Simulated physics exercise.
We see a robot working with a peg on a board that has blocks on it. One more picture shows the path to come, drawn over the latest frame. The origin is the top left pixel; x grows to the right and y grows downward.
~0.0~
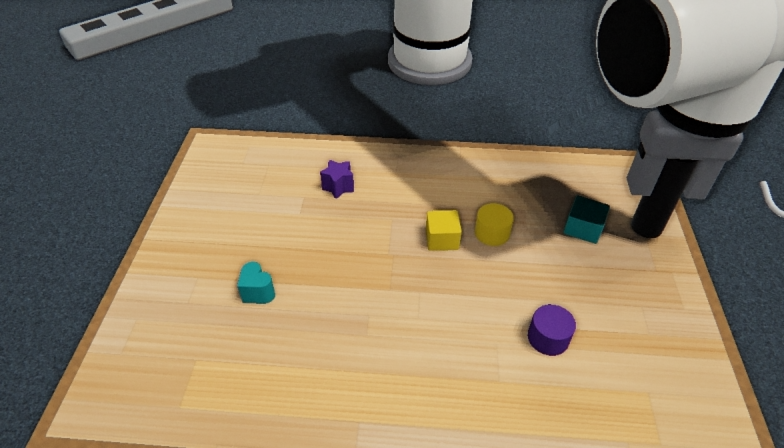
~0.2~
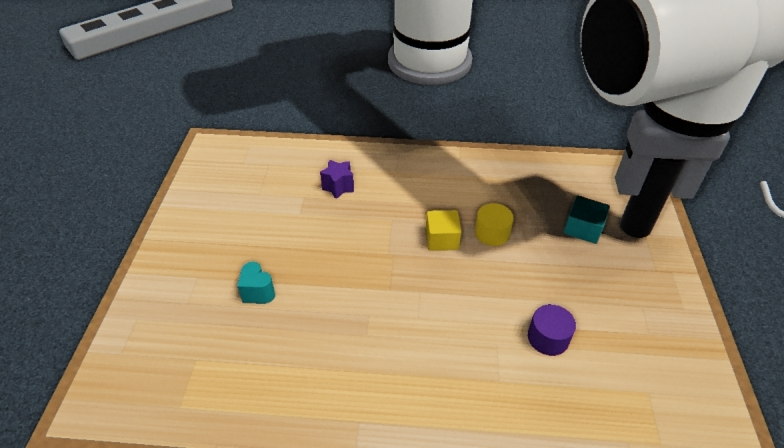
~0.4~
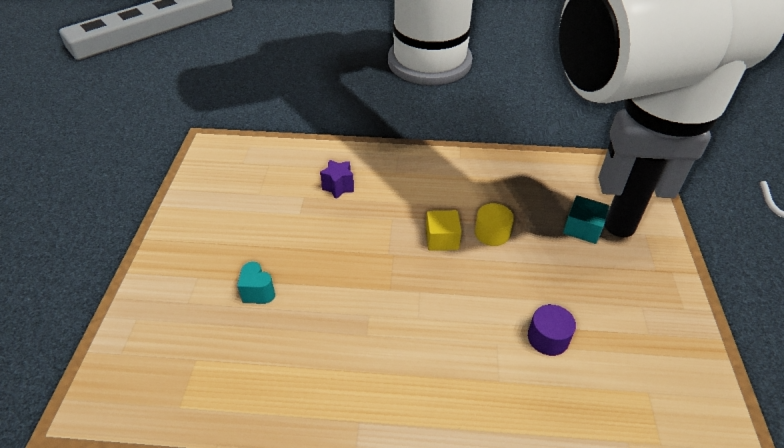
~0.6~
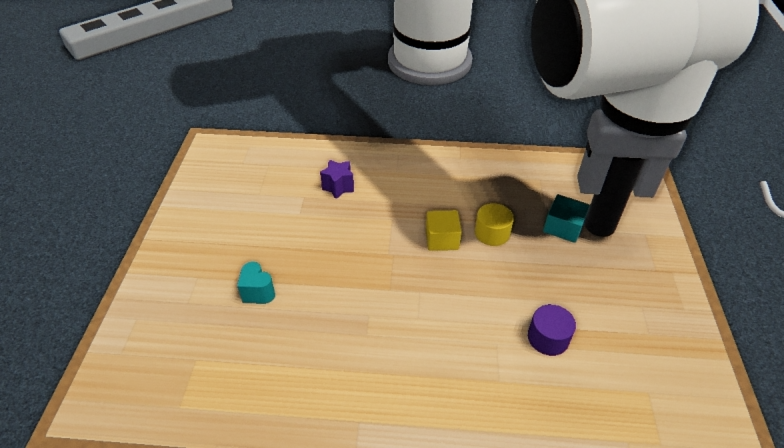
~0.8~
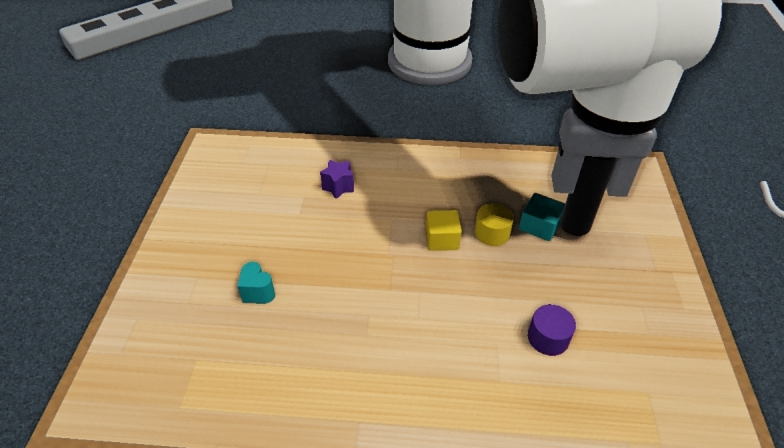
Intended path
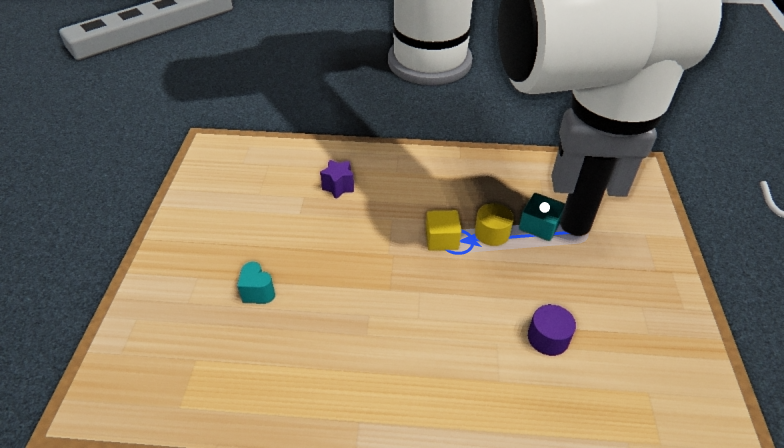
At first, the robot's black peg stands just right of a turquoise block on a wooden board, with yellow and purple blocks nearby. The peg moves left until it meets the turquoise block, then pushes it left, close beside the yellow cylinder, while the other blocks stay still.
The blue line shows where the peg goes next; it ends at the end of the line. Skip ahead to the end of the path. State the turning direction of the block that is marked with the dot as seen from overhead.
The block that is marked with the dot rotates clockwise.
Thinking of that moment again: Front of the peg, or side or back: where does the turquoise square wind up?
By then it is beside or behind the peg.
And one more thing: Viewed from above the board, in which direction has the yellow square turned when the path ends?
My prediction: CCW.
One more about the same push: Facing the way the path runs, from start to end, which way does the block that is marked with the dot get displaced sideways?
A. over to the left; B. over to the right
The one that fits is B, over to the right.
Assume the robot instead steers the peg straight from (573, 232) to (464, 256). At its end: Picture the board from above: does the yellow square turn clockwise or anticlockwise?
Viewed from above: Anti-clockwise.
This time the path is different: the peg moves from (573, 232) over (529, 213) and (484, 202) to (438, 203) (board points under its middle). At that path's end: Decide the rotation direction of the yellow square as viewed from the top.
From the top: Clockwise.
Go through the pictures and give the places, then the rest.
The first frame shows peg tip (646, 227); block tops, yellow square (444, 221); yellow cylinder (496, 215); turquoise square (590, 210).
The second frame shows peg (635, 227); blocks unchanged.
The third frame shows peg (620, 227); blocks unchanged.
The fourth frame shows peg (600, 226); turquoise square (569, 209).
The fifth frame shows peg (575, 225); yellow square (444, 221); yellow cylinder (496, 215); turquoise square (545, 207).
Path on the board, from (573, 232) directly to (457, 242); the dot is on the turquoise square.
The first path, step by step. One third of the way, peg (536, 228); yellow cylinder (488, 216); turquoise square (513, 201), turned 25° clockwise.
Two thirds of the way, peg (497, 231); yellow square (432, 221), turned 20° anticlockwise; yellow cylinder (465, 215); turquoise square (503, 196), turned 45° clockwise.
At the end, peg (458, 235); yellow square (404, 223), turned 35° anticlockwise; yellow cylinder (431, 209); turquoise square (503, 196), turned 45° clockwise.
